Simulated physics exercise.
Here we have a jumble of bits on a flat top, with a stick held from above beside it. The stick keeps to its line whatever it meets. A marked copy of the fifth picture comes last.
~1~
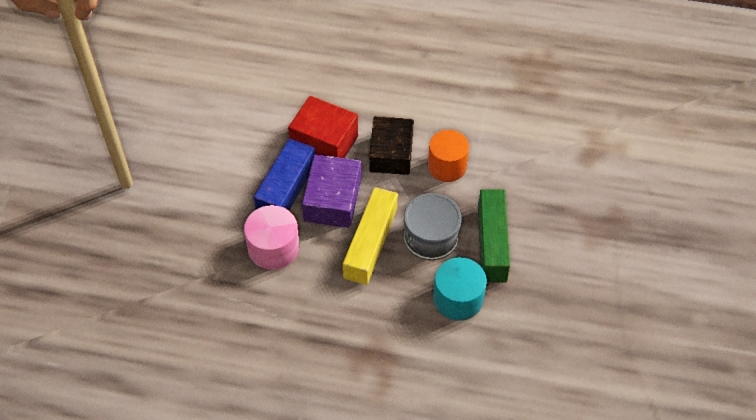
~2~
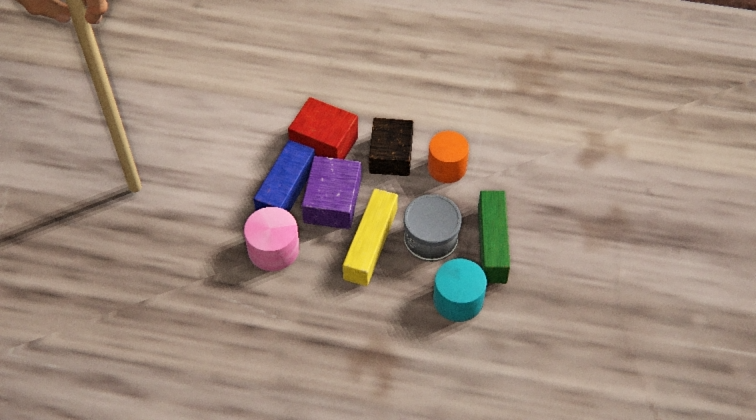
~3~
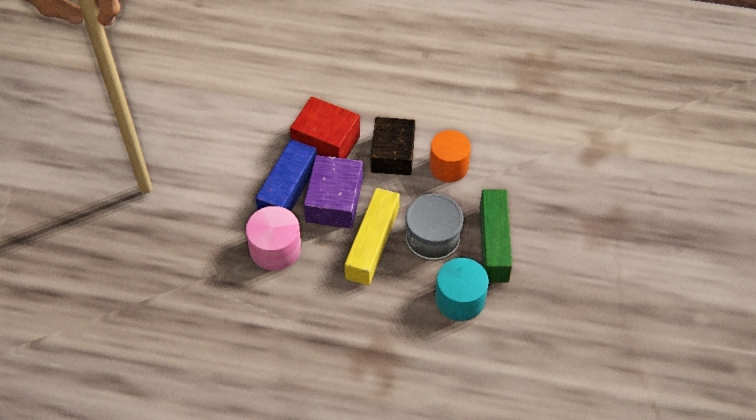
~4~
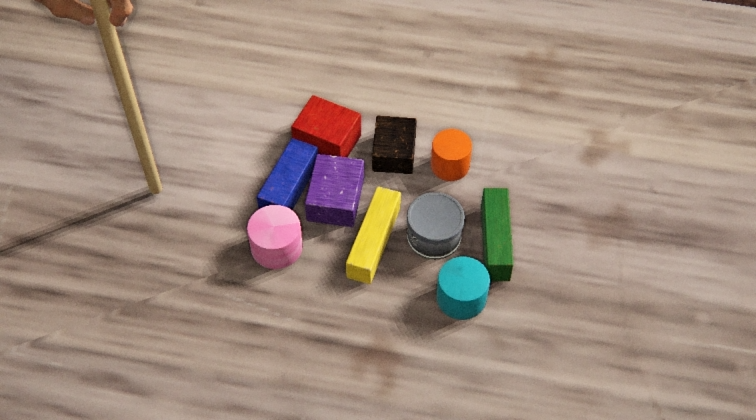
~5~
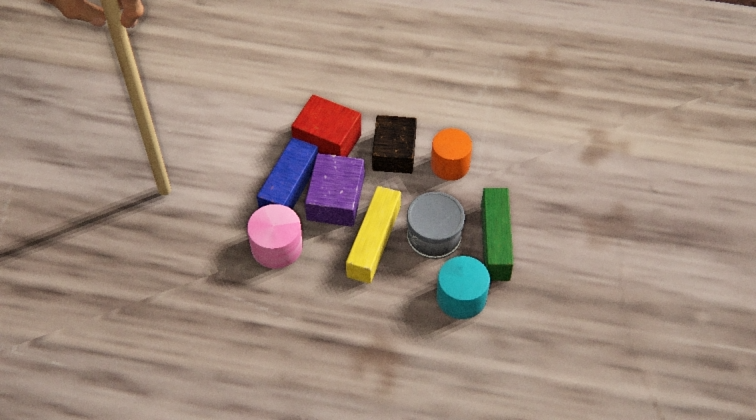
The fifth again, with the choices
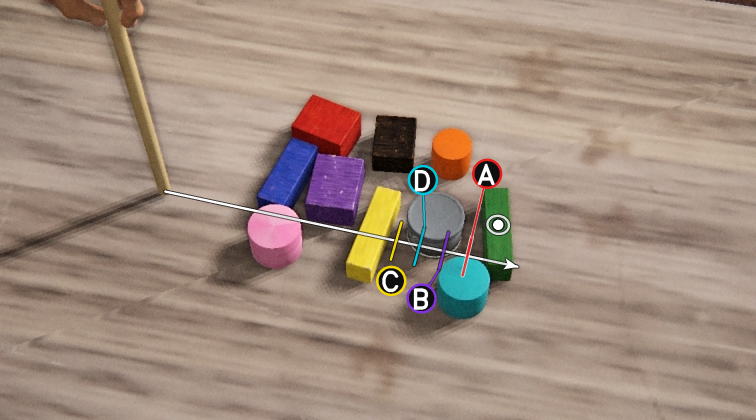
On a pale, streaked wood-like surface seen from above at a slant, a small group of coloured pieces sits near the middle. Red and black blocks and an orange cylinder lie behind blue, purple, yellow, grey and green pieces, with pink at front left and turquoise at front right. A hand at the upper left moves a thin stick slowly rightward, while the pieces stay in their arrangement.
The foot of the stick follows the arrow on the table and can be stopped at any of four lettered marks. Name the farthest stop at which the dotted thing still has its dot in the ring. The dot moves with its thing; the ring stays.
C is the last safe stop.
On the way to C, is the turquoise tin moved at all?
No.
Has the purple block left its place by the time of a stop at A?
By then, yes.
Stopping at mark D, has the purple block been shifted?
By then, yes.
On the copy, A at (468, 256); B at (444, 251); C at (397, 241); D at (420, 246); the arrow from (165, 192) to (517, 267); the white dot at (498, 225).
On C. First, foot of the stick (247, 210).
Then, foot of the stick (331, 228); blue bar (325, 191); purple block (367, 178).
Finally, foot of the stick (397, 242); blue bar (333, 194); yellow bar (417, 240); the dot is still in its ring.
By contrast, A shifts the dotted thing to (563, 239); B shifts the dotted thing to (557, 240); D shifts the dotted thing to (528, 235).
